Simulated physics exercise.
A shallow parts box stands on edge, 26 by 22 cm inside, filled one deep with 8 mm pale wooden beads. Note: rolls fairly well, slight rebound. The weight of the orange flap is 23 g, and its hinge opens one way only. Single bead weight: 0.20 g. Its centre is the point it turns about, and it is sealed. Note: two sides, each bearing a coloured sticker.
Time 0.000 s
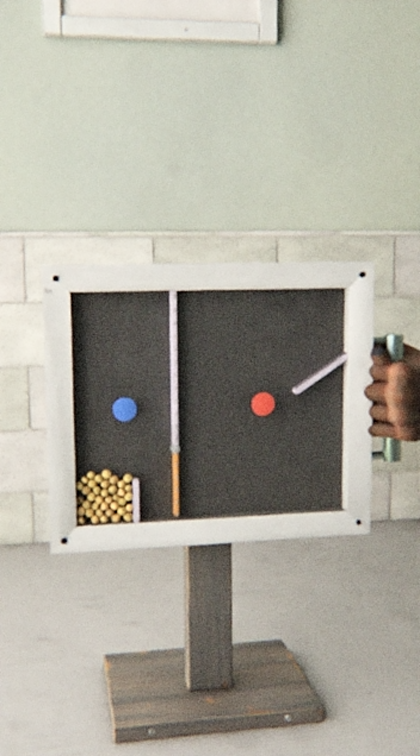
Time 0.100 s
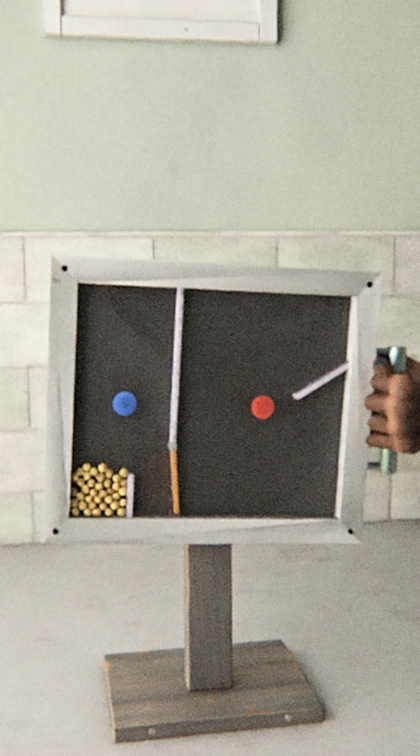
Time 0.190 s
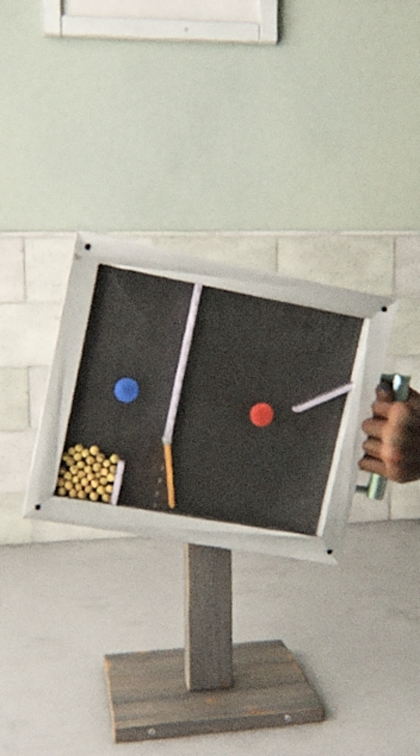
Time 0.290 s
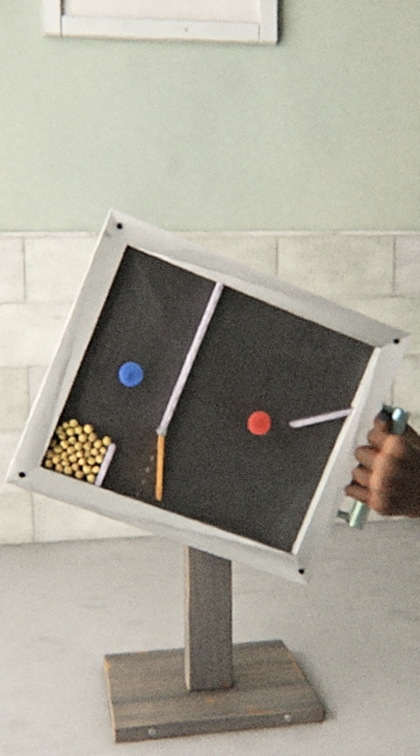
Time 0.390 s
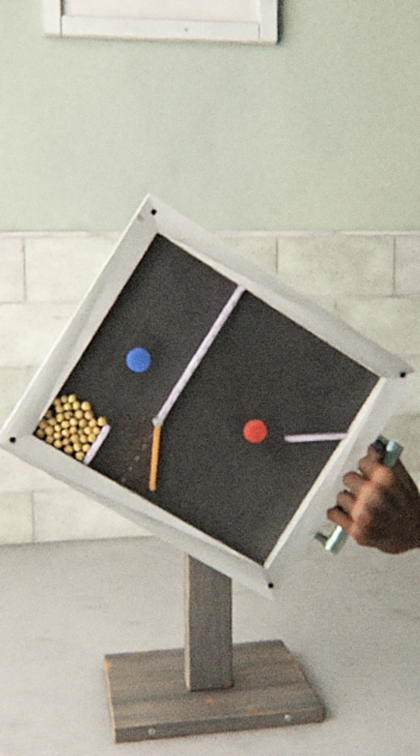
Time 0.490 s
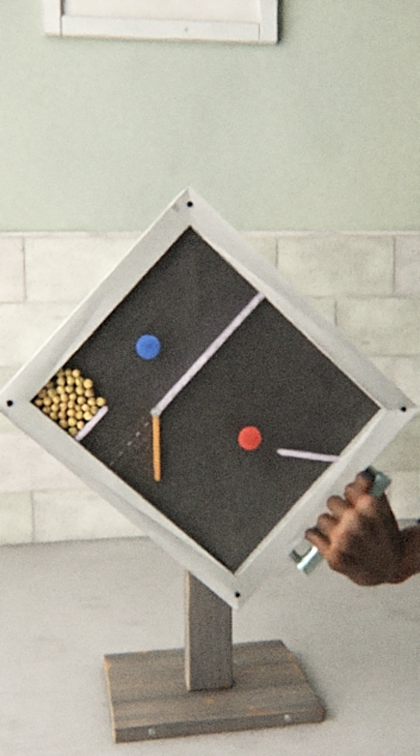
In front of a pale tiled wall, a hand gripping the handle turned a shallow framed box steadily clockwise on its wooden stand, while the small beads stayed bunched in their corner and the orange flap hung down.
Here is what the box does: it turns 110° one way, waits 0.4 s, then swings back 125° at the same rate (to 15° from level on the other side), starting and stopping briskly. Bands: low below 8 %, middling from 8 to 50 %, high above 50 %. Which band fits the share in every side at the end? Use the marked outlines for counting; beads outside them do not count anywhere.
Red: High. Blue: Middling.
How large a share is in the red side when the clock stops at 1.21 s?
About 20 percent.
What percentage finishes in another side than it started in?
About 75 %.
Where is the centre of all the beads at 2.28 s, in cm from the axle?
The middle sits around 3 cm left of it and 2 cm below it.
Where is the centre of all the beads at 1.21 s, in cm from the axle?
Roughly 1 centimetres to the left and 4 centimetres above.
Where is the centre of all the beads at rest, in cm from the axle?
About 3 cm right and 10 cm below.
After 1.21 s, it stands 110° clockwise; the beads' middle is 1 cm left of and 4 cm above the centre; red 20 %, blue 80 %; orange flap open 47°.
After 2.28 s, it stands 48° clockwise; the beads' middle is 3 cm left of and 2 cm below the centre; red 35 %, blue 65 %; orange flap open 47°.
After 2.96 s, it stands 15° anticlockwise; the beads' middle is 5 cm right of and 9 cm below the centre; red 75 %, blue 25 %; orange flap open 36°.
All still by 3.8 s, it stands 15° anticlockwise; red 75 %, blue 25 %; orange flap open 36°.
